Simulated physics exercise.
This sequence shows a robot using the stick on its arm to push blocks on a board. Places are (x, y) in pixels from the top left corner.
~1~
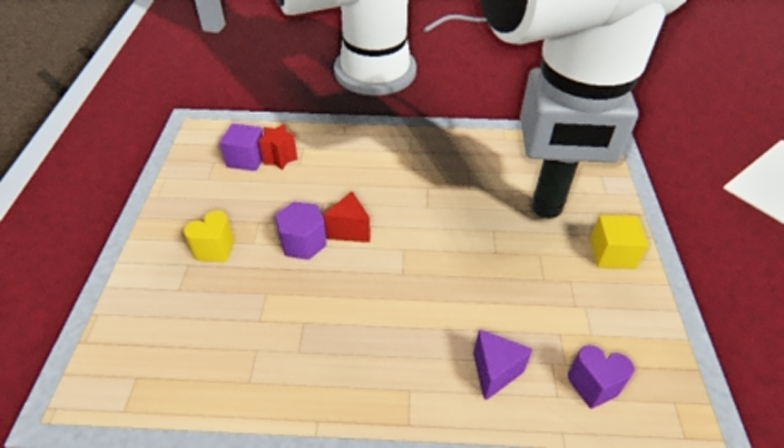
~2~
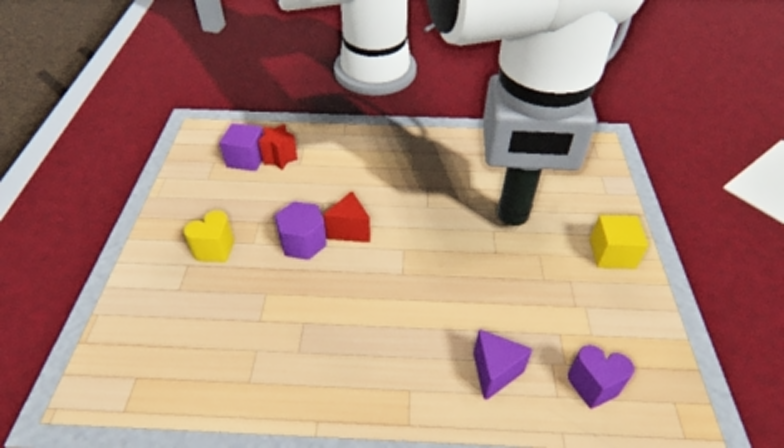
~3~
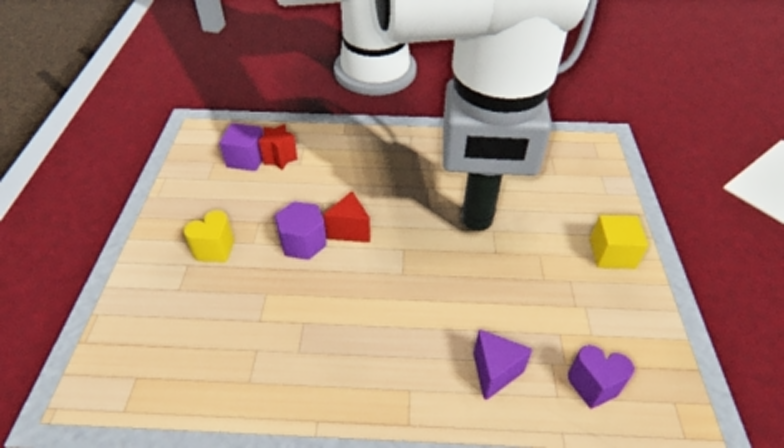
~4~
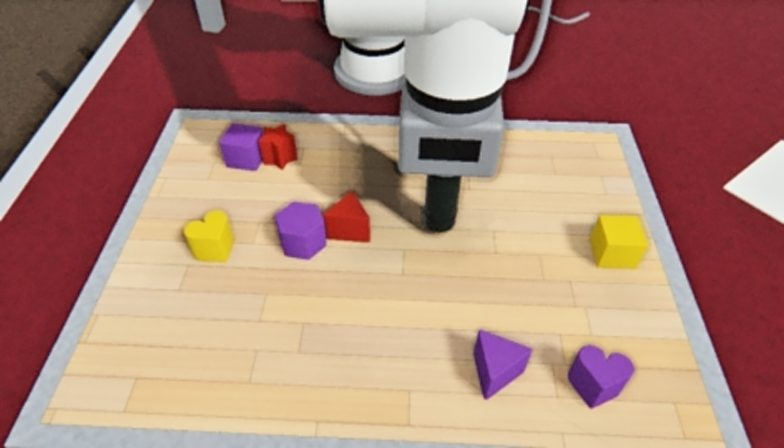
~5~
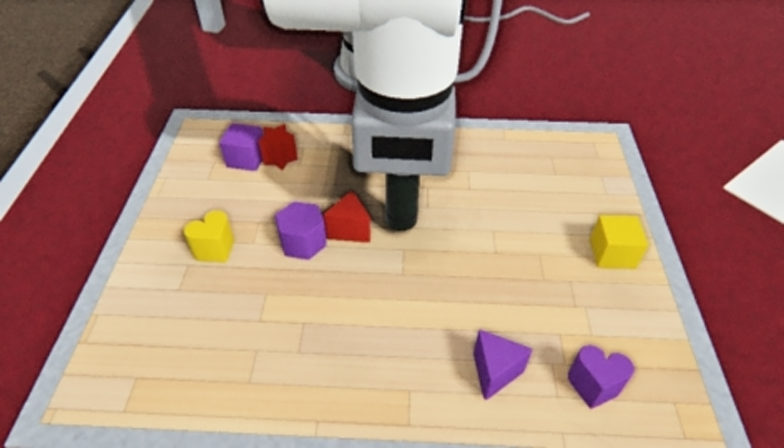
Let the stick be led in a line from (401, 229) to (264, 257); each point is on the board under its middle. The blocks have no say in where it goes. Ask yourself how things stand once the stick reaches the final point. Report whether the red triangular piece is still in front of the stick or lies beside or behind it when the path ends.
The stick will have lost it.
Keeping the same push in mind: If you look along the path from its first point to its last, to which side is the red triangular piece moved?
The answer is right: Facing from the path's start to its end, that's where the red triangular piece shifts.
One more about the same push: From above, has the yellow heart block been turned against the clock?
Going by the path, yes.
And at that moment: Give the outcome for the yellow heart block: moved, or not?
By the time the path is finished, it has moved at least a centimetre.
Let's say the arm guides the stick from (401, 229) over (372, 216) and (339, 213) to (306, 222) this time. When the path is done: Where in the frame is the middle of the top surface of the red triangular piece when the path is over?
At roughly (328, 215).
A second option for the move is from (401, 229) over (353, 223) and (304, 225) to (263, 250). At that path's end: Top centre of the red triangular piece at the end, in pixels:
Near (293, 234).
The first path, step by step. One third of the way, stick at (356, 230); purple six-sided block at (291, 217), turned 15° anticlockwise; red triangular piece at (327, 205), turned 45° clockwise.
Two thirds of the way, stick at (310, 240); purple six-sided block at (259, 217), turned 40° anticlockwise; red triangular piece at (296, 202), turned 80° clockwise.
At the end, stick at (262, 249); yellow heart block at (194, 223), turned 30° anticlockwise; purple six-sided block at (233, 213); red triangular piece at (293, 201), turned 90° clockwise.
